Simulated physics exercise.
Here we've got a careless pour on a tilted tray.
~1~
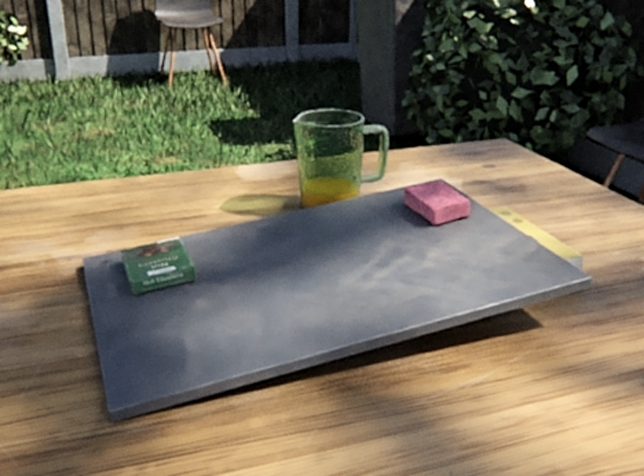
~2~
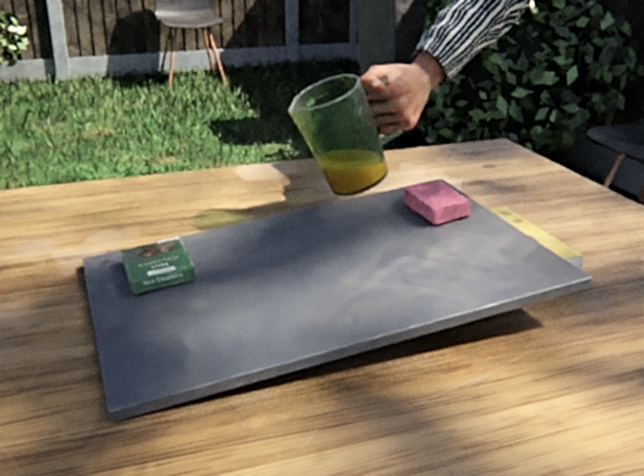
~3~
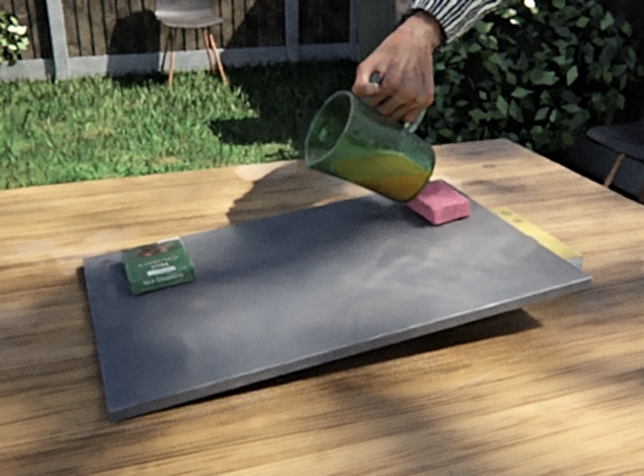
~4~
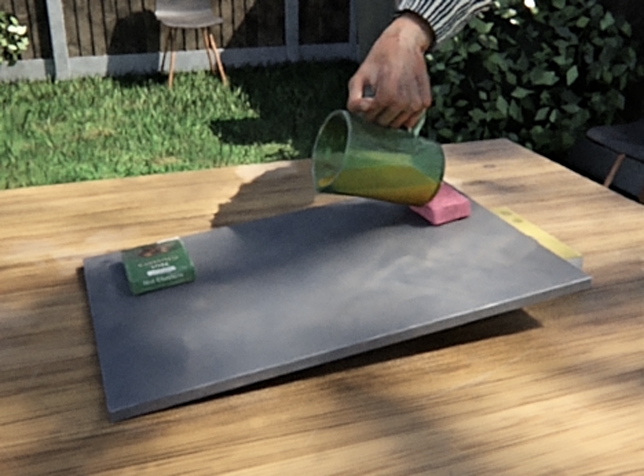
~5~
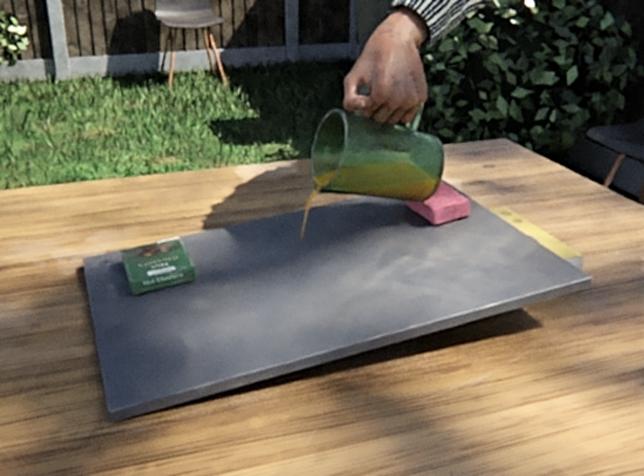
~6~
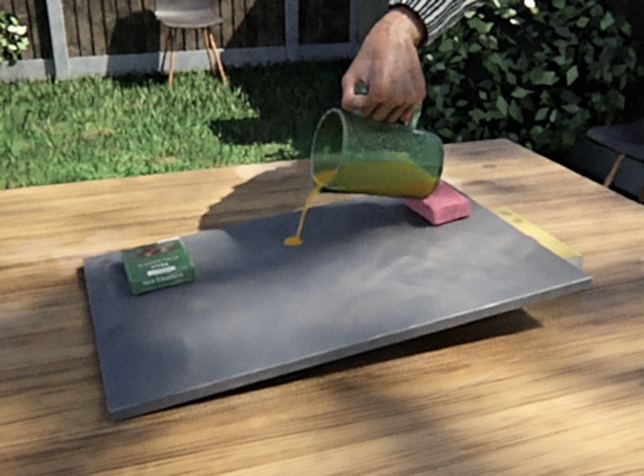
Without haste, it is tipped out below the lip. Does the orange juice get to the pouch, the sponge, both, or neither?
Pouch: Reached; sponge: Not reached.
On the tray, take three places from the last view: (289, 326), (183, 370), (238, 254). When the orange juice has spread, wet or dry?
Going through them: Spill-free for the first, spill-free for the next, spilled on for the last.
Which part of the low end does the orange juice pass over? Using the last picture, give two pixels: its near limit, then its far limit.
The near limit is (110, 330) and the far limit is (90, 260).
A moment on, it runs down to the left; the pouch is reached; the sponge is untouched.
Further on, it runs down to the left and off the end; the pouch is reached; the sponge is untouched.
When it is over, it runs down to the left and off the end; the pouch is reached; the sponge is untouched.
